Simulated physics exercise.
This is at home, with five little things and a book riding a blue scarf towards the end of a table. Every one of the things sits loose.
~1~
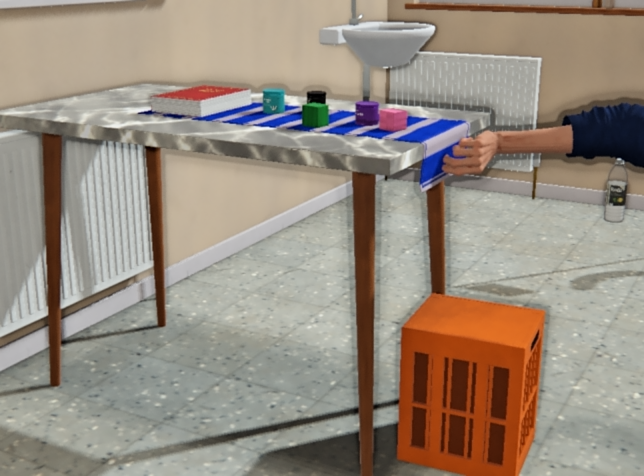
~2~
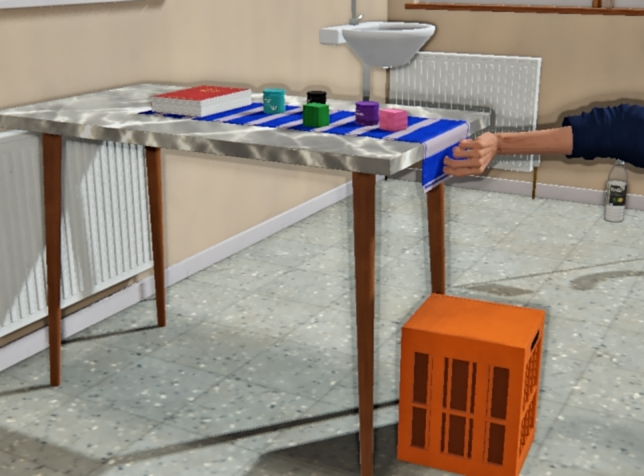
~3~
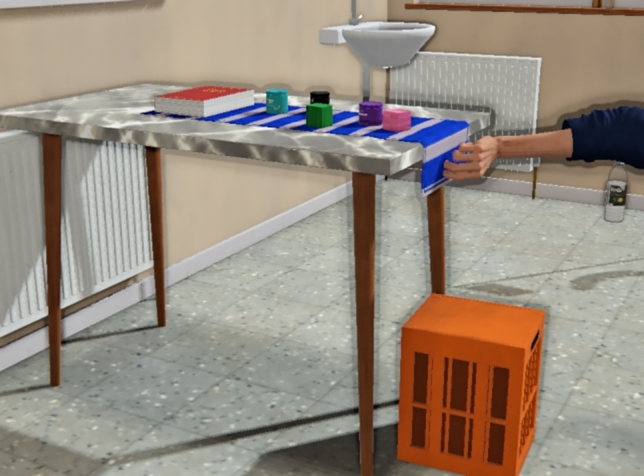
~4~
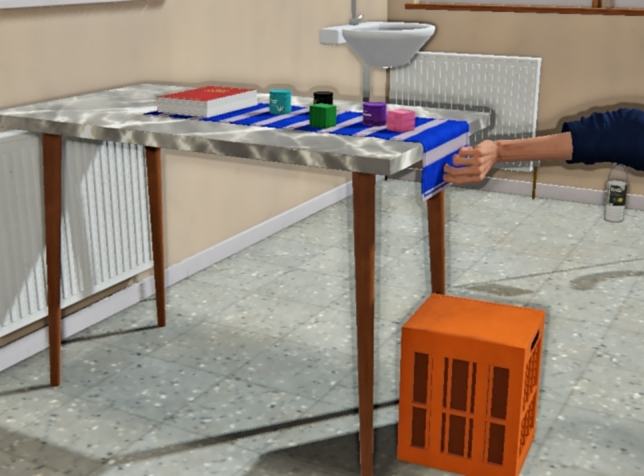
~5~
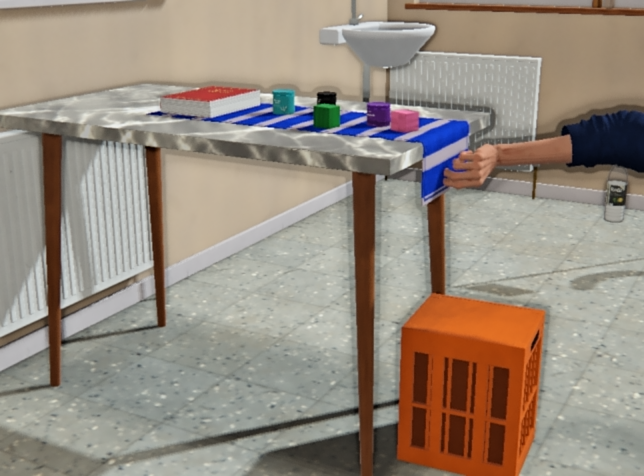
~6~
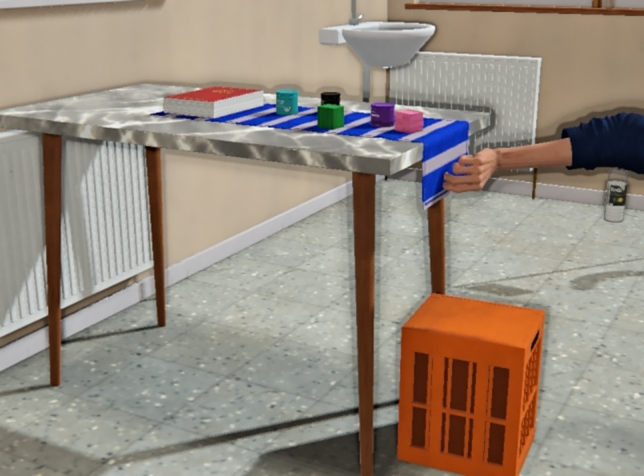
A hand slowly pulling a blue striped scarf over a table's right edge, small colourful pots, cubes and a red book shifting slightly right.
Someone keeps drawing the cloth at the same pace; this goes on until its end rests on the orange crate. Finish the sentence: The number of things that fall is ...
The number of things that fall is three.
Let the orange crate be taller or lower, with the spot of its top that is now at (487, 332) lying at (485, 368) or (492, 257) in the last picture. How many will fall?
Count: 4, then 1.
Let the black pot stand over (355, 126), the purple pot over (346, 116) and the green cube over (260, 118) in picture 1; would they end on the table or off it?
Of these three, the black pot takes a tumble, the purple pot takes a tumble, the green cube rides it out.
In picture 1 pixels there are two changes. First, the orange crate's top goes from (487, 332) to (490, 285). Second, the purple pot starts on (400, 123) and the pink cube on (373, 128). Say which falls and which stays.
In the end the purple pot is no longer on top and the pink cube is no longer on top.
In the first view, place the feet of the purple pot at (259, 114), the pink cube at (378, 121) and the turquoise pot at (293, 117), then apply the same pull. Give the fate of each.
In the end the purple pot is still on top, the pink cube is no longer on top, and the turquoise pot is still on top.
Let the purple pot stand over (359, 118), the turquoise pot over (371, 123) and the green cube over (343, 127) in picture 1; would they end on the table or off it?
The purple pot ends up off the top, the turquoise pot ends up off the top, the green cube ends up off the top.
Soon after, hem near (445, 250); pink cube gone.
After that, hem on the crate; pink cube, purple pot and green cube gone.
In the end, hem on the crate; pink cube, purple pot and green cube gone. The answer is three.
